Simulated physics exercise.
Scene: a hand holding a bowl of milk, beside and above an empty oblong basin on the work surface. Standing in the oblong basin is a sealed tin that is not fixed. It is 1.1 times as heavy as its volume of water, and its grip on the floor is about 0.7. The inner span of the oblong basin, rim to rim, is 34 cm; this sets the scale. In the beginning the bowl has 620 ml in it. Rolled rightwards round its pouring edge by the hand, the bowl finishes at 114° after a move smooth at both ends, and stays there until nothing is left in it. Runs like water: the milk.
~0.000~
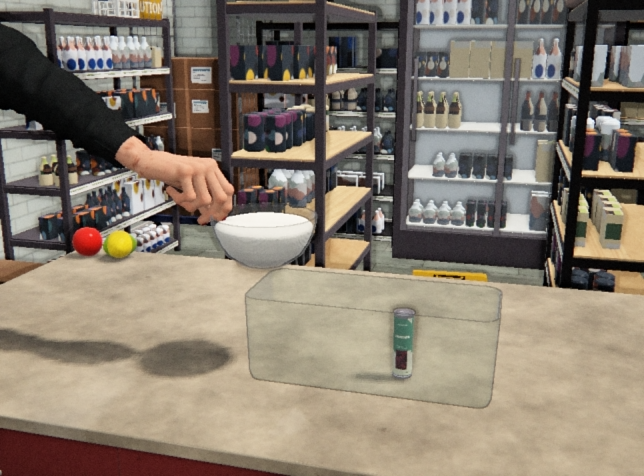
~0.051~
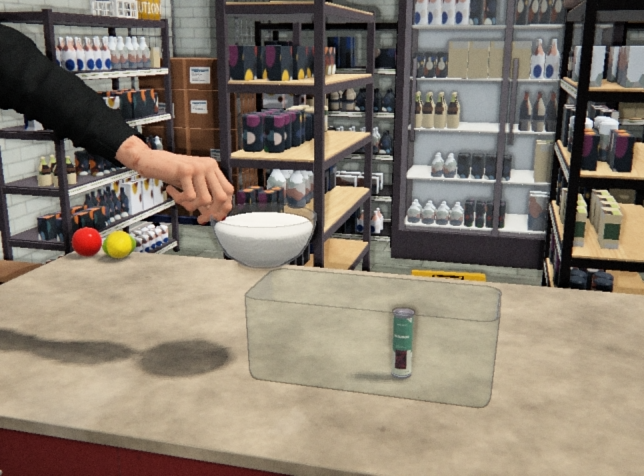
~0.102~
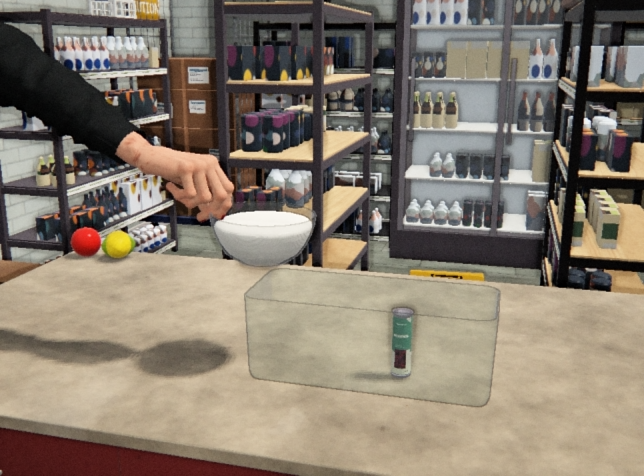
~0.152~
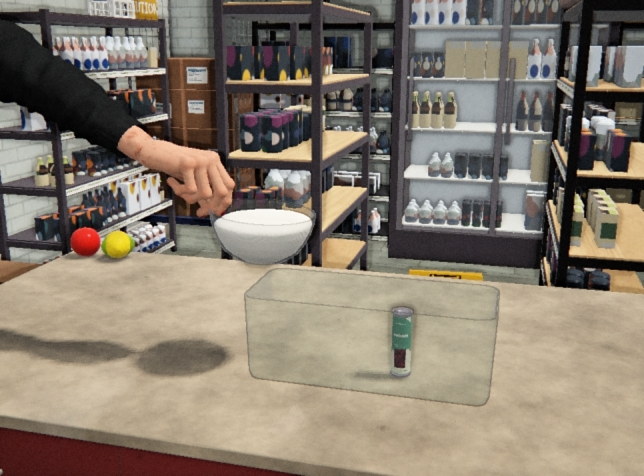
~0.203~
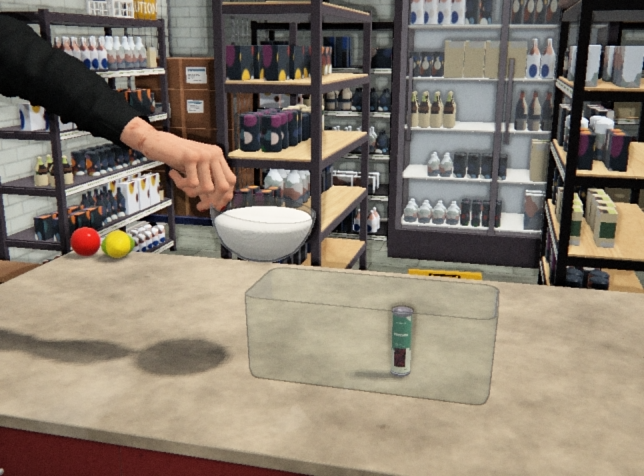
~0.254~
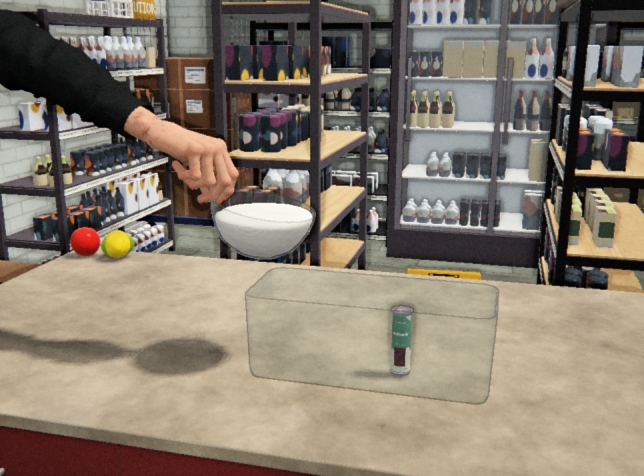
On a shop counter, a hand slowly tilts a white bowl slightly right beside a clear basin.
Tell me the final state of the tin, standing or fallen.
Odds are it is tipped over.
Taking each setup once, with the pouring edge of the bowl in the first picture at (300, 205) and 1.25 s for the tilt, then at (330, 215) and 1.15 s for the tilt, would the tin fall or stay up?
Try 1: Still standing; try 2: Still standing.
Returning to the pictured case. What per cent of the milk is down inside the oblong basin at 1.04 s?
About 94 %.
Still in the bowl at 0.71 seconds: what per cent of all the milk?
I'd estimate some 44 % remains.
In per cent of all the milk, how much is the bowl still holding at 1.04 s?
0 %.
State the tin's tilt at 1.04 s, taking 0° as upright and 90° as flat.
Tilt: Around 15 degrees.
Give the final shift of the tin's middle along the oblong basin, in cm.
6.5 cm.
Then, 0.71 s in, the tilt is 68° and 43 per cent is still to pour; the tin stands where it began.
Then, 1.04 s in, the tilt is 105° and 0 per cent is still to pour; the tin leans 14°.
Then, 1.38 s in, the tilt is 114° and 0 per cent is still to pour; the tin lies on its side.
Then, 1.76 s in, the tilt is 114° and 0 per cent is still to pour; the tin lies on its side.
Finally, the tin lies on its side.
